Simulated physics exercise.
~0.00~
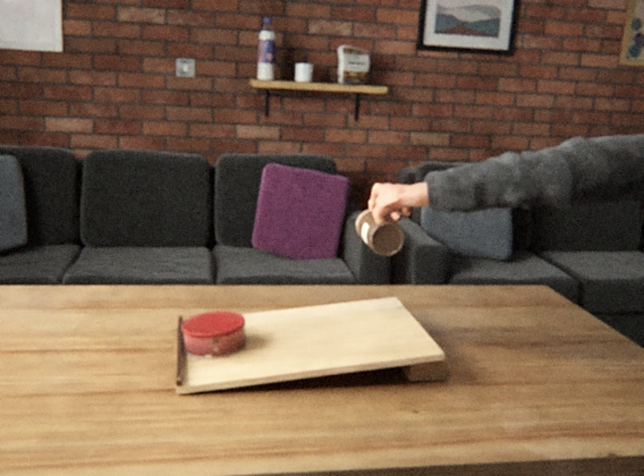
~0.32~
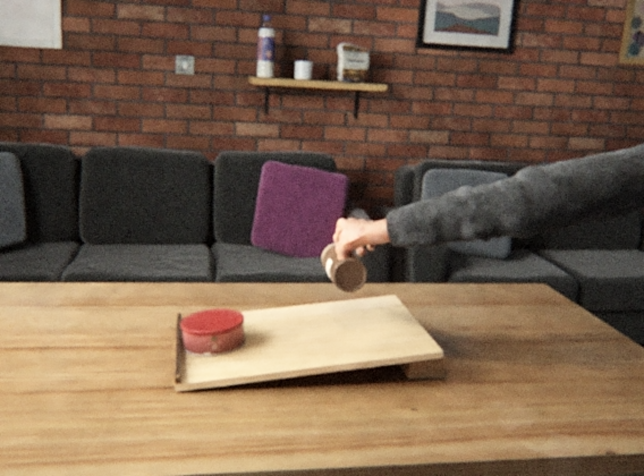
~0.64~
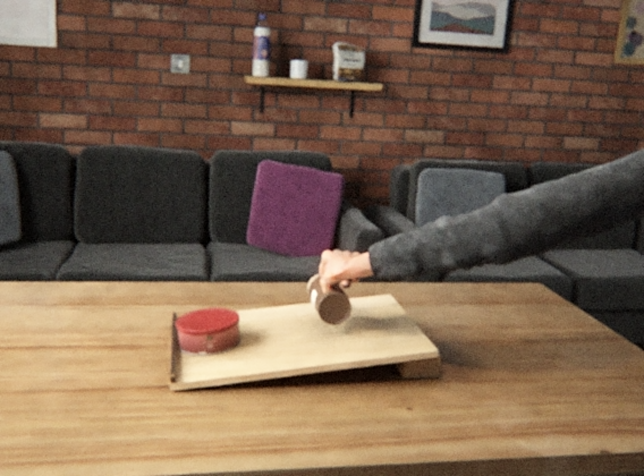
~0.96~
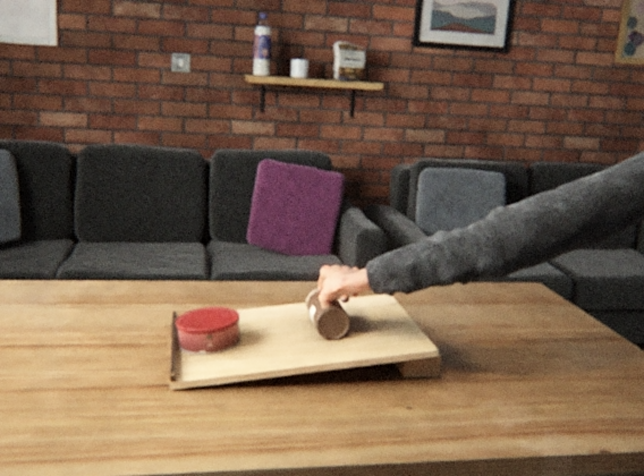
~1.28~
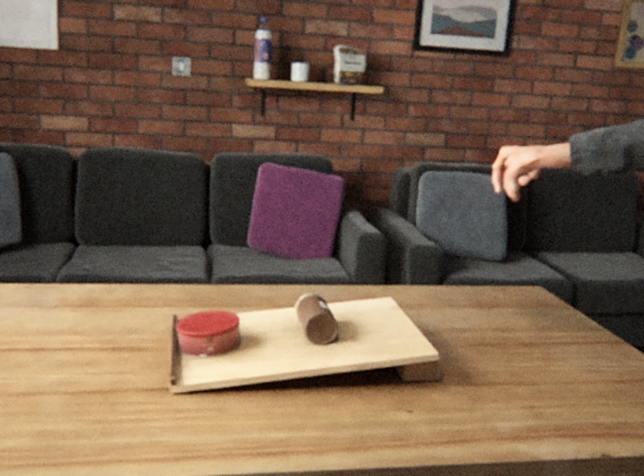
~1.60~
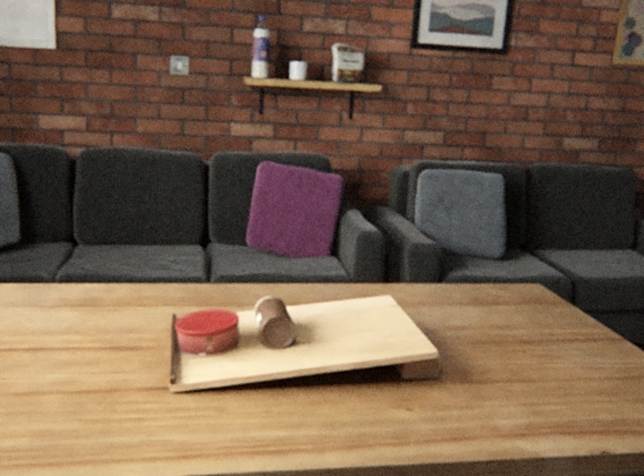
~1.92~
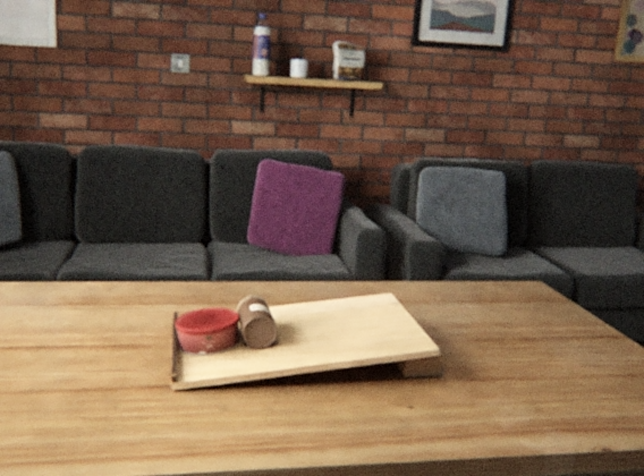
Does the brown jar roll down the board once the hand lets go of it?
Yes, it rolls down the slope to the left and ends up against the red tub, still on its side.
